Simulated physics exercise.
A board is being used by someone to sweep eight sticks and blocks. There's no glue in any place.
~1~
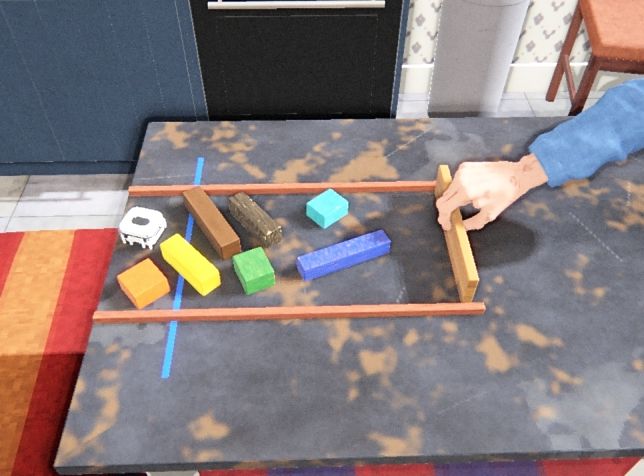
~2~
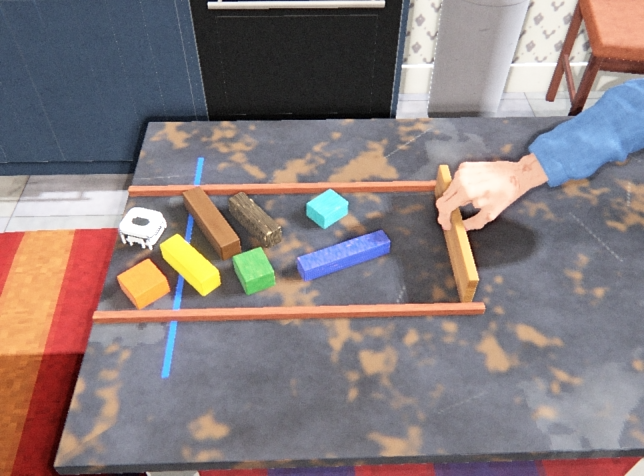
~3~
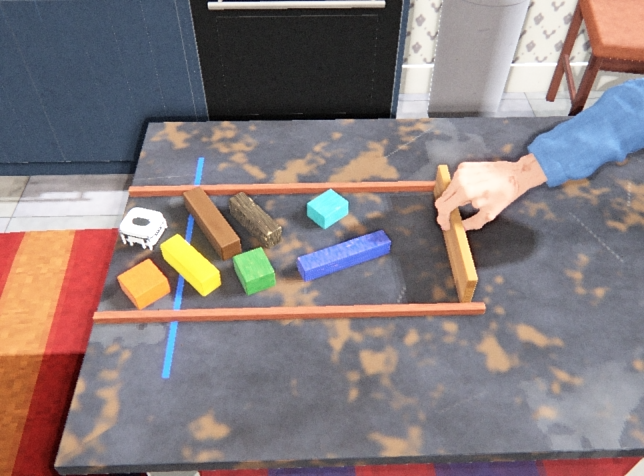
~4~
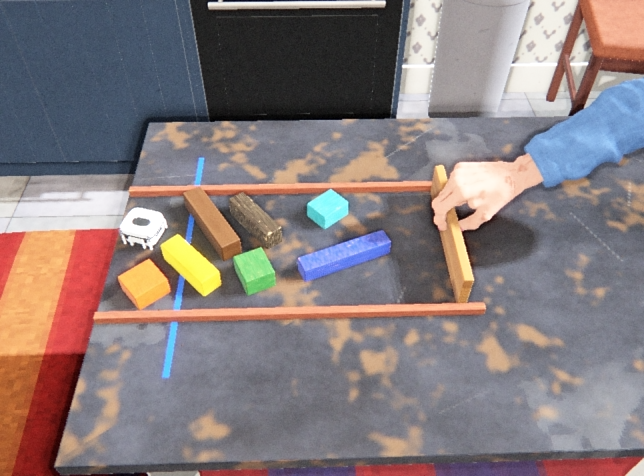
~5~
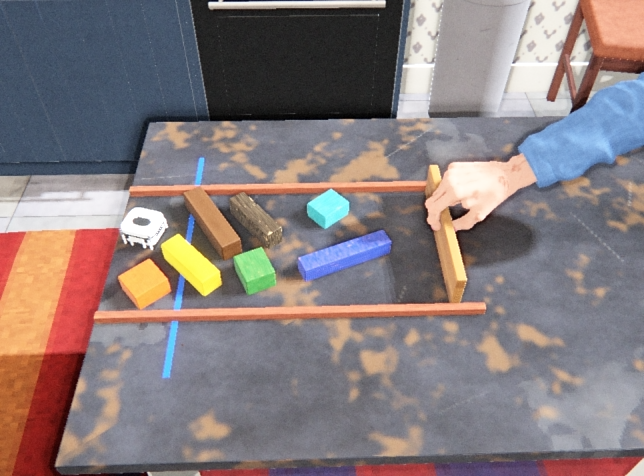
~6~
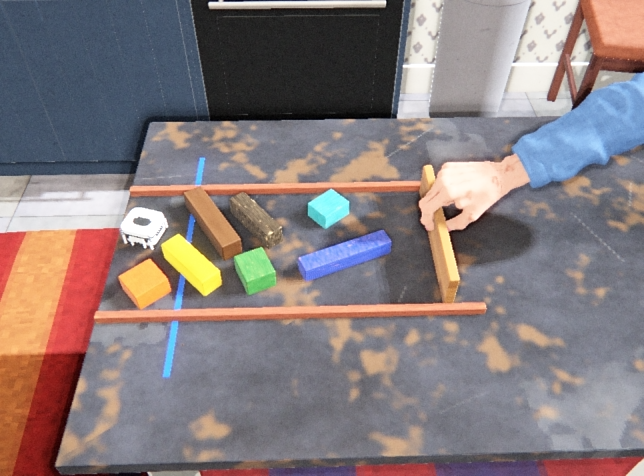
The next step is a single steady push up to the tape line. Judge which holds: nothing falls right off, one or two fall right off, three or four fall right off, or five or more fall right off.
I expect only one or a pair of them will drop off.
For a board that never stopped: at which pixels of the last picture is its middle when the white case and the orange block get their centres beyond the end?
The middle is at (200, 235) when it's the white case, and at (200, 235) when it's the orange block.
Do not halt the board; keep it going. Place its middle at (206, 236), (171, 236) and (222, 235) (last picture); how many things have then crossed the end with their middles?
Counts: 0, 3, 0.
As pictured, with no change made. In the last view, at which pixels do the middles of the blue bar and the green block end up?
Listed as asked: First (173, 270), and then (142, 294).
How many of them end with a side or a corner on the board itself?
Contact count: 2.
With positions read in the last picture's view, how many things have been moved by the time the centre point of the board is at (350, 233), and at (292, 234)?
Counting first: 3, next 5.
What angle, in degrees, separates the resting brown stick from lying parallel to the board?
Near 25 degrees.
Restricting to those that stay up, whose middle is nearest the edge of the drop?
The yellow stick finishes closest.
Soon after, none off yet; white case at rest near (145, 229); orange block at rest near (145, 284); yellow stick at rest near (191, 264).
After that, none off yet; white case at rest near (145, 229); orange block at rest near (143, 284); yellow stick displaced a little near (175, 269).
And then, none off yet; white case displaced a little near (132, 232); orange block displaced about its own width near (121, 284); yellow stick displaced a little near (154, 270).
In the end, the number that fall off is one or two; gone, orange block and white case.
